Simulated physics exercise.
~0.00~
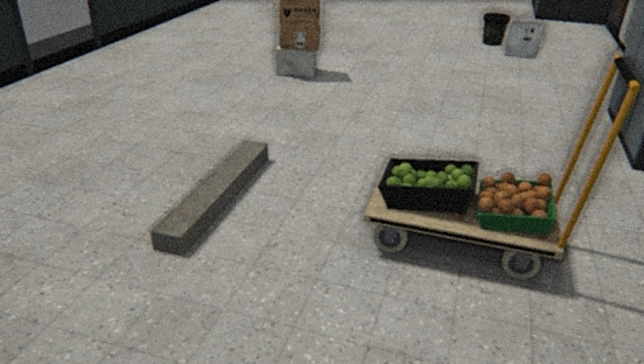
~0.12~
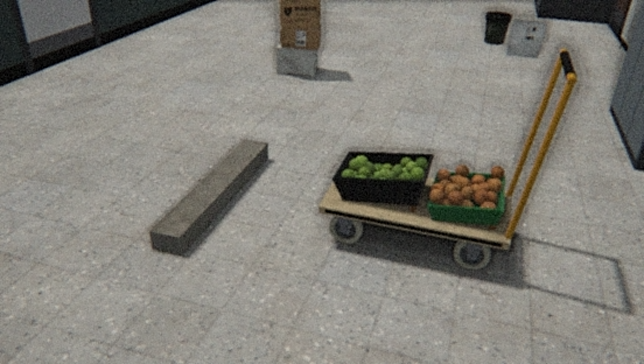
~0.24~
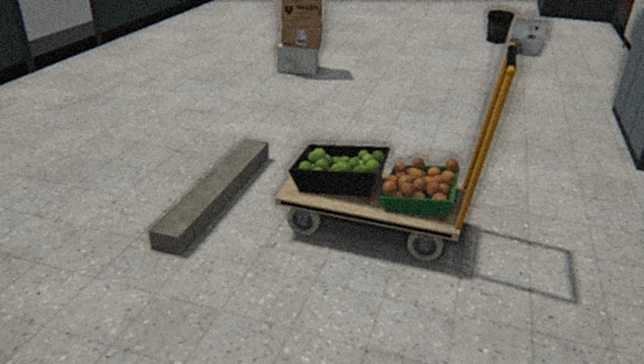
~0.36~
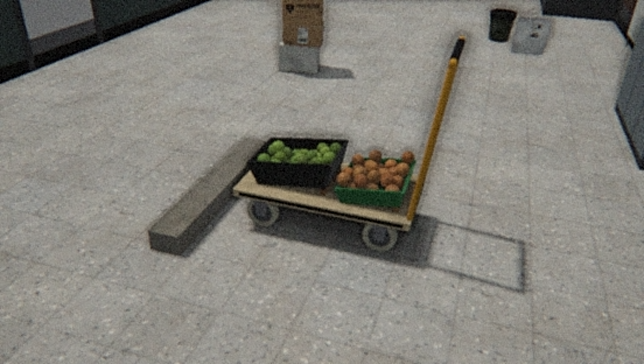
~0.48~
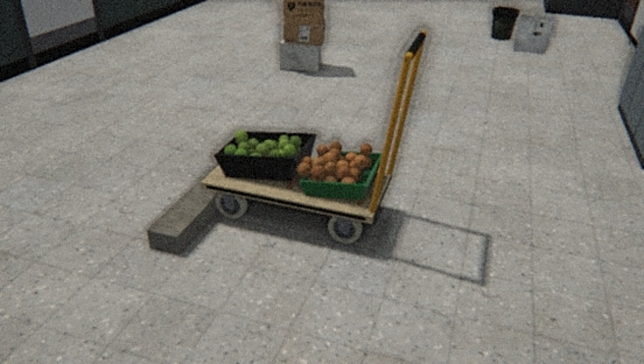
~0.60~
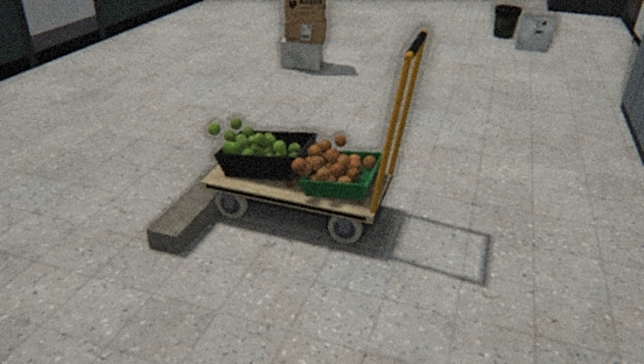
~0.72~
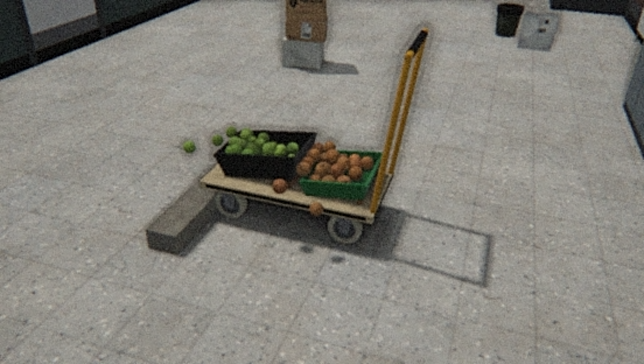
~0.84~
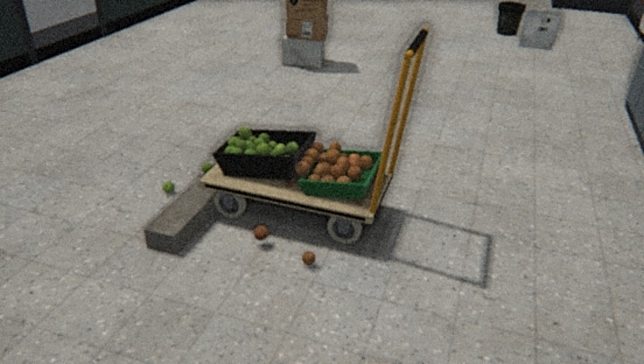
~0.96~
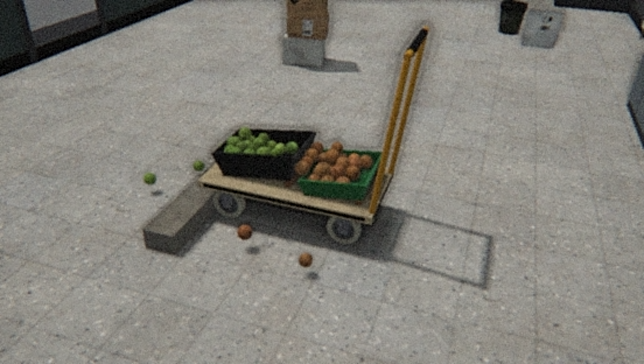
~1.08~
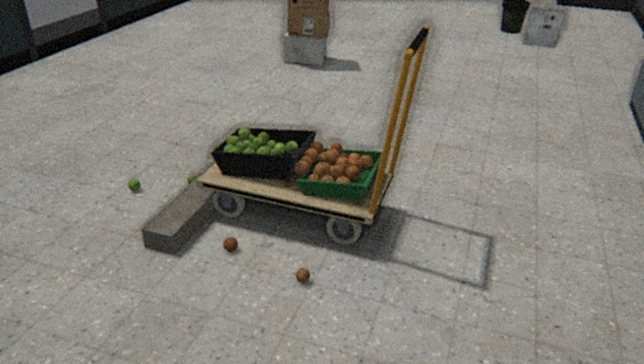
A flat cart with a tall yellow handle rolls left across a pale tiled floor, seen from above in a wide indoor space. It carries a black crate of green apples at the front and a green crate of round orange-brown goods behind, while a box stands in the background. The cart meets a long grey kerb and stops abruptly. The loose goods surge left, and a few from each crate hop over the sides and drop to the floor. They roll away beyond the kerb and in front of the cart, while both crates stay in place, still mostly full.
